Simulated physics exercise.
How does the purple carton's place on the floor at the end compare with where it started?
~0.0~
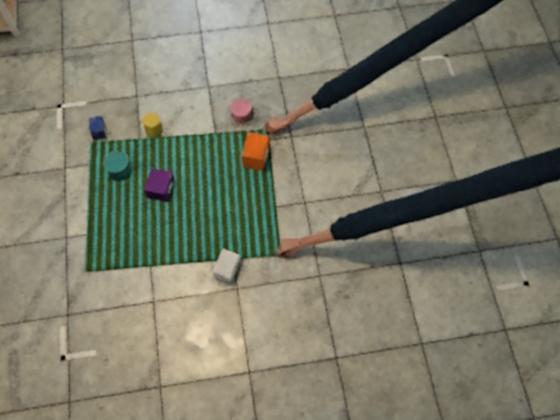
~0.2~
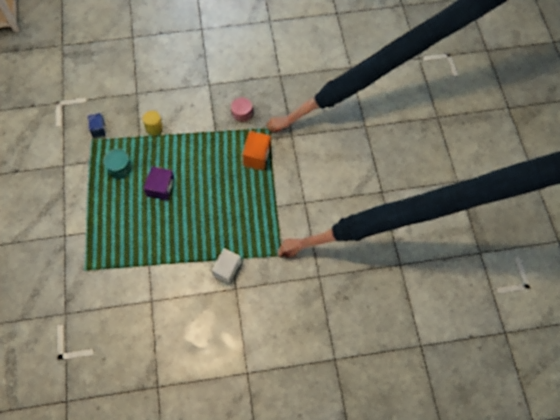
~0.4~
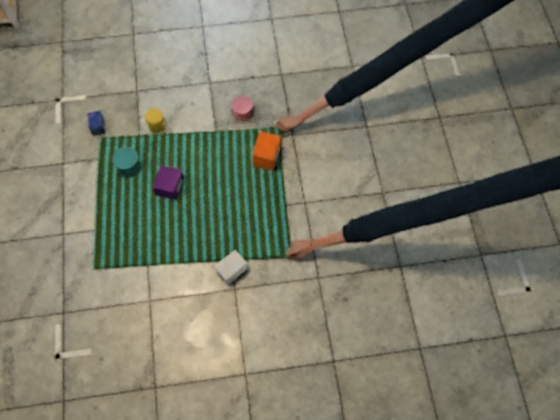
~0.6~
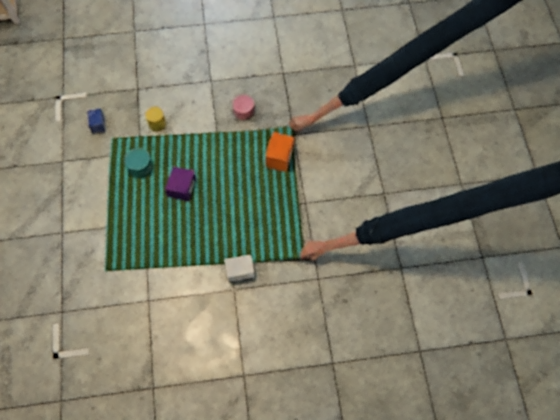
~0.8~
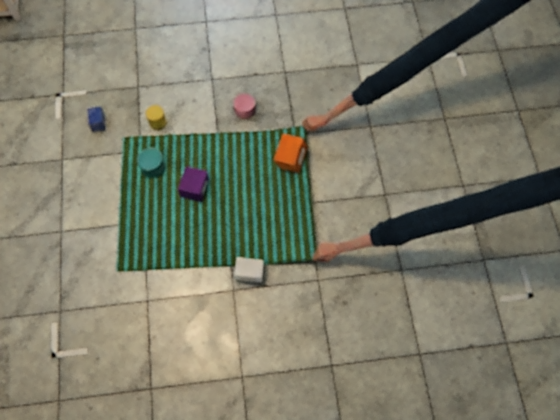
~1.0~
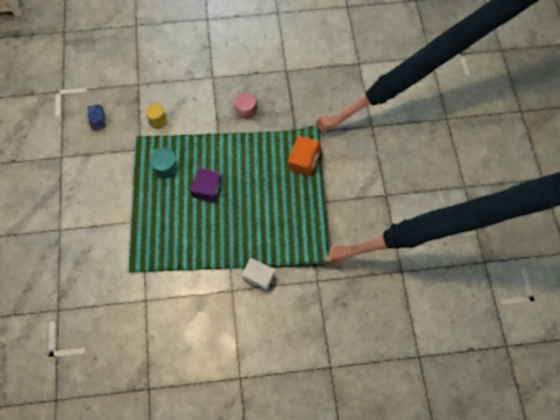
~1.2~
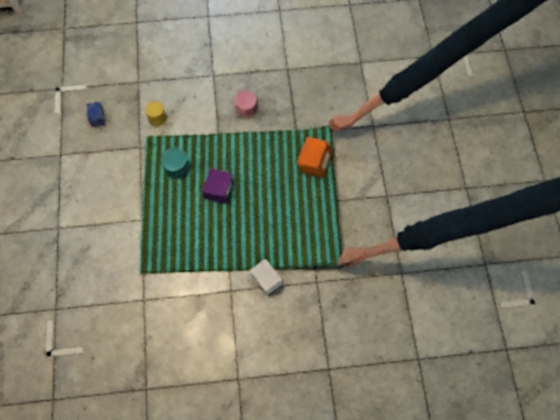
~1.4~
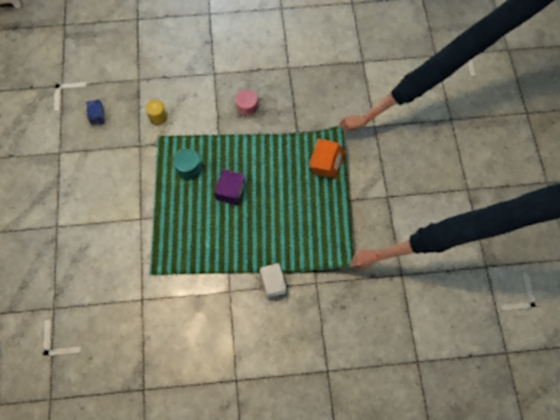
The purple carton ends up clearly farther to the right on the floor than where it started, still sitting on the striped rug.
